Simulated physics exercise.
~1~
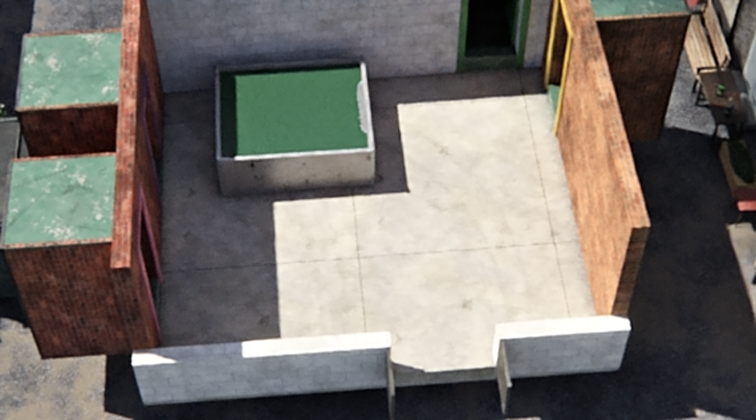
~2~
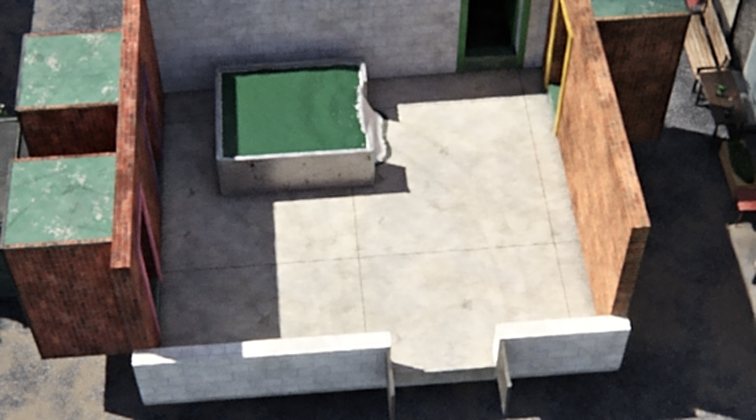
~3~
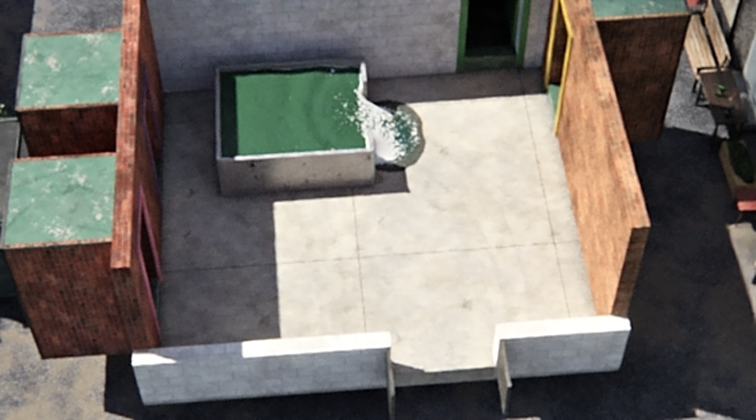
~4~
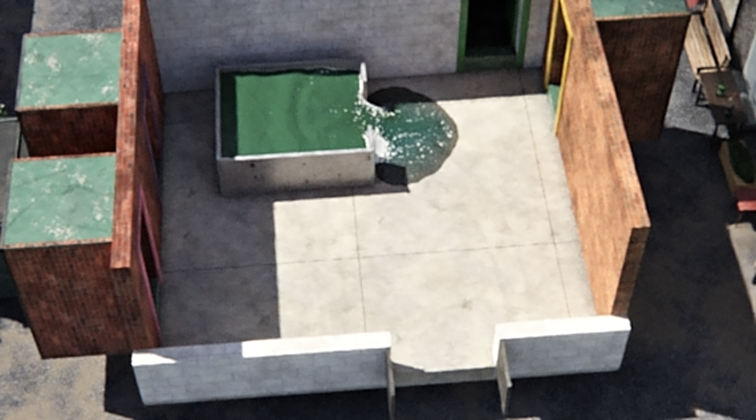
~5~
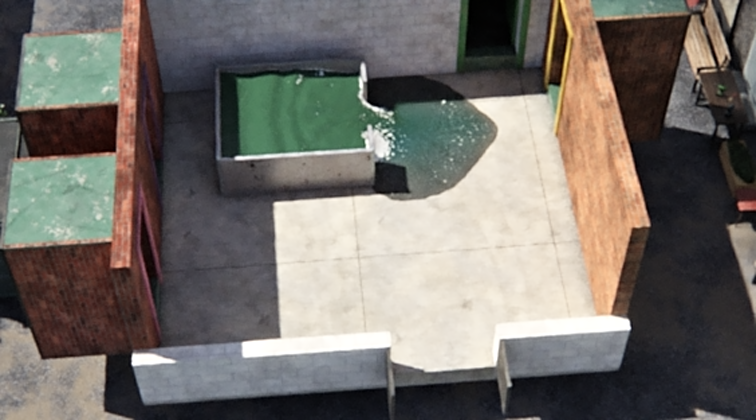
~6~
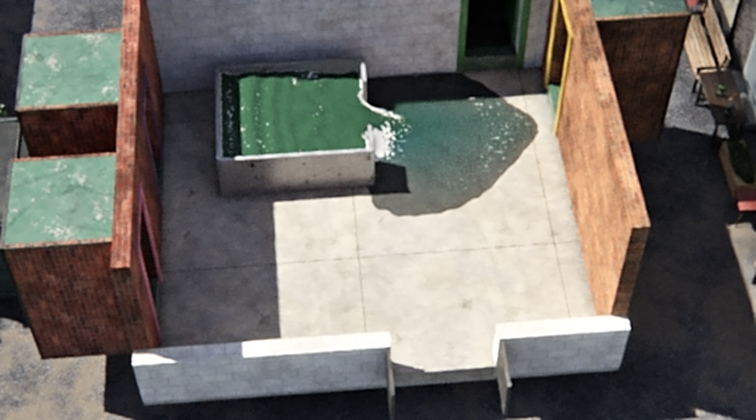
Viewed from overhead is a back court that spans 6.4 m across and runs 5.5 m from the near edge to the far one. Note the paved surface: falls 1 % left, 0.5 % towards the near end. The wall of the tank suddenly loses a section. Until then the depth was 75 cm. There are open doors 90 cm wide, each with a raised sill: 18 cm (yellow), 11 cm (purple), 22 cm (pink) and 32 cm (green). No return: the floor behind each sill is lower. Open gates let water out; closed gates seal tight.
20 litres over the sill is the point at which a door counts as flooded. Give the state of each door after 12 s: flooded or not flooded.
Result: The yellow door will see too much water come in; the purple door will see an amount within the limit come in; the pink door will see an amount within the limit come in; the green door will see an amount within the limit come in.
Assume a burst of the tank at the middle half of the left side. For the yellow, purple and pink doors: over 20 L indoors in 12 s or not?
Note: Yellow short of the mark, purple beyond the mark, pink short of the mark.
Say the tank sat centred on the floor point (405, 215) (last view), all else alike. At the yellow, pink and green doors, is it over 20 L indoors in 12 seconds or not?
Well, yellow ends up inside the mark, pink ends up inside the mark and green ends up inside the mark.
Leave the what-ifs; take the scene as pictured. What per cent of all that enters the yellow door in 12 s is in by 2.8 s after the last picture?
Roughly 90 percent is in by then.
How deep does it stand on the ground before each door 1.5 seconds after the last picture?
In cm: Yellow 35, purple 0, pink 0, green 23.
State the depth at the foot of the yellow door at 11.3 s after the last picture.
Looks like about 6.5 cm at that spot.
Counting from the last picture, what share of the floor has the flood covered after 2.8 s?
Wet share: Near 45 percent.
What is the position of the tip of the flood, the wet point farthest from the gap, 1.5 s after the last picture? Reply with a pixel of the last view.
I'd put it close to (597, 343).
Then, 0.7 s after the last picture water covers 30 % of the floor and is deepest (45 cm) near (538, 72); yellow door 30 cm at the sill, 16 L in, purple door not reached, pink door not reached, green door 19 cm at the sill, 0 L in.
Then, 1.5 s after the last picture water covers 35 % of the floor and is deepest (40 cm) near (539, 80); yellow door 35 cm at the sill, 63 L in, purple door not reached, pink door not reached, green door 23 cm at the sill, 0 L in.
Then, 2.8 s after the last picture water covers 45 % of the floor and is deepest (27 cm) near (580, 323); yellow door 23 cm at the sill, 122 L in, purple door not reached, pink door not reached, green door 21 cm at the sill, 1 L in.
Then, 6.3 s after the last picture water covers 80 % of the floor and is deepest (19 cm) near (570, 335); yellow door 12 cm at the sill, 133 L in, purple door 1 cm at the sill, 0 L in, pink door 12 cm at the sill, 0 L in, green door 12 cm at the sill, 1 L in.
Then, 11.3 s after the last picture water covers 95 % of the floor and is deepest (18 cm) near (164, 147); yellow door 6 cm at the sill, 133 L in, purple door 13 cm at the sill, 6 L in, pink door 12 cm at the sill, 0 L in, green door 6 cm at the sill, 1 L in.
